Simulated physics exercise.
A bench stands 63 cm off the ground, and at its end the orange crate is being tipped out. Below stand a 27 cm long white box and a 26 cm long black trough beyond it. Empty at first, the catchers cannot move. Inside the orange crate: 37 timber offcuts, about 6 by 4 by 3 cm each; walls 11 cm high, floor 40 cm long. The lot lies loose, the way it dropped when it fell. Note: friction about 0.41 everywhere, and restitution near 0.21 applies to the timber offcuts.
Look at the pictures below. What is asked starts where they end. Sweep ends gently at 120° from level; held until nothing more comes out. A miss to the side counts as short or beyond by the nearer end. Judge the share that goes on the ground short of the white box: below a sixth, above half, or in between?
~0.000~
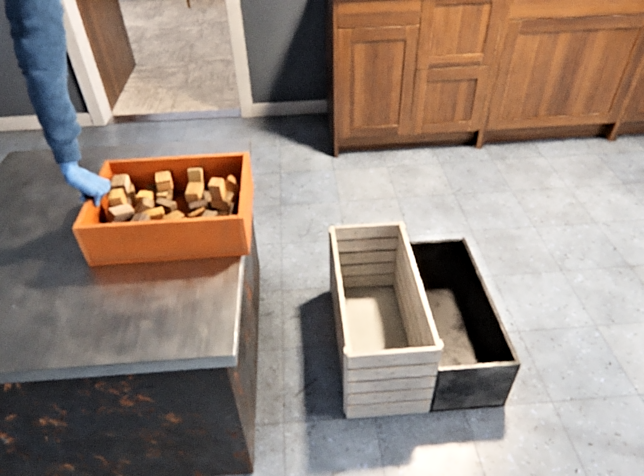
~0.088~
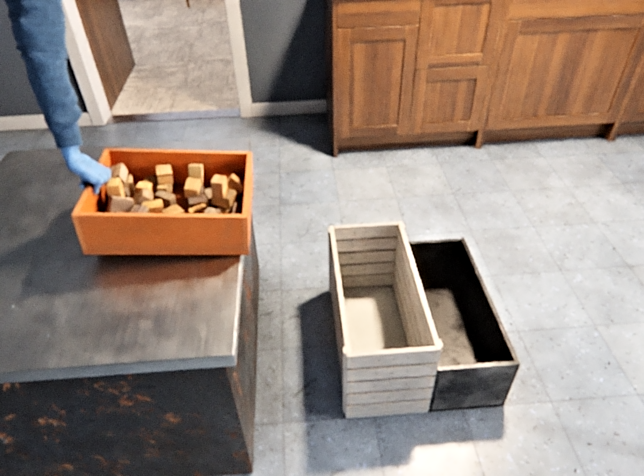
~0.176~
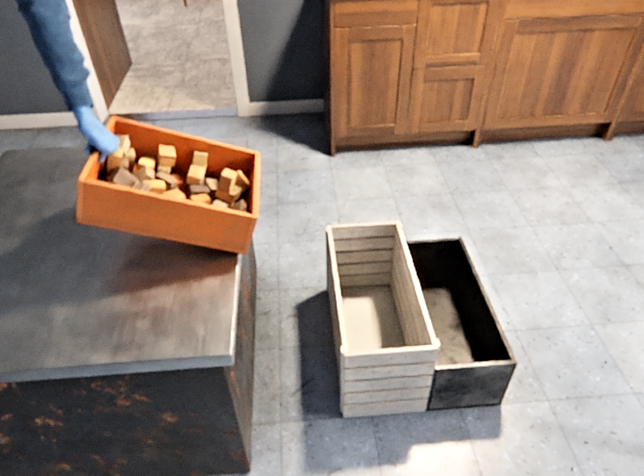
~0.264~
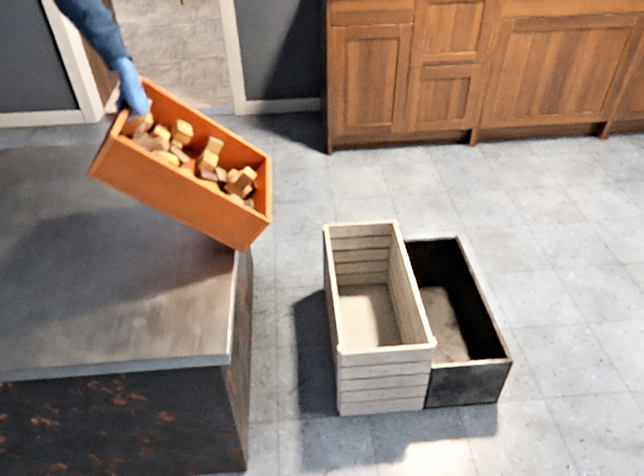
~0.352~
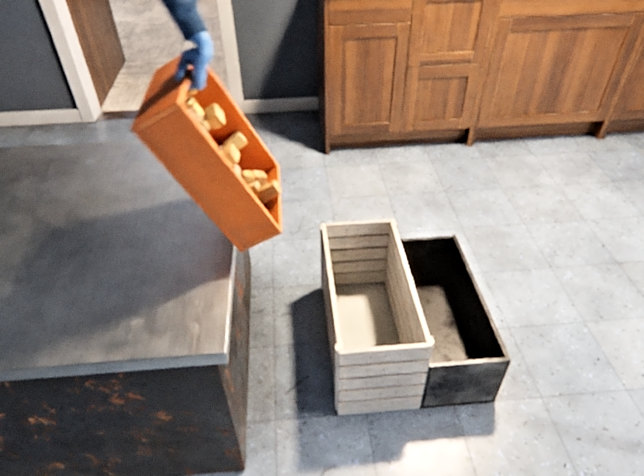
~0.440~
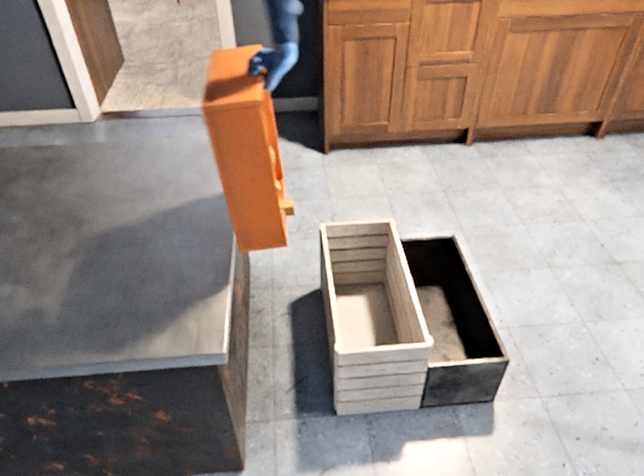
For the timber offcuts: Between a sixth and half on the ground short of the white box.
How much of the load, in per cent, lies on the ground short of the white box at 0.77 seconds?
0 % by then.
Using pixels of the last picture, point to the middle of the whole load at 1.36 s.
At about (376, 335).
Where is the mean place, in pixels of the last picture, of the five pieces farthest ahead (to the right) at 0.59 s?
Roughly at (344, 140).
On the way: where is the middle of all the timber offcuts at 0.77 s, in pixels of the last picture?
I'd put it close to (373, 275).
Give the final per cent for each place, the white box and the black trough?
Estimate: 55 % then 20 %.
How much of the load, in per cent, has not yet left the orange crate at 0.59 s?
I'd estimate close to 55 in a hundred.
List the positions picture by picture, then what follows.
In the first picture (each is followed by its nearest rim corner in this view; the camera pans a little), orange crate, (78, 227); black trough, (442, 368); 0° from level; none out.
The second picture shows orange crate, (78, 214); 6° from level.
The third picture shows orange crate, (85, 180); 20° from level.
The fourth picture shows orange crate, (117, 136); 40° from level.
The fifth picture shows orange crate, (183, 106); 63° from level.
The sixth picture shows orange crate, (262, 104); black trough, (432, 365); 86° from level; none out.
After 0.59 s, tilt 114°; 20 still in the orange crate and 17 in the air.
After 0.77 s, tilt 120°; 5 still in the orange crate, 15 in the white box and 17 in the air.
After 1.03 s, tilt 120°; 20 in the white box, 7 in the black trough, 5 on the ground short of the white box and 5 in the air.
Final count (at 1.36 s), 20 in the white box, 7 in the black trough and 10 on the ground short of the white box. Asked share, 10 of 37, 27 per cent.
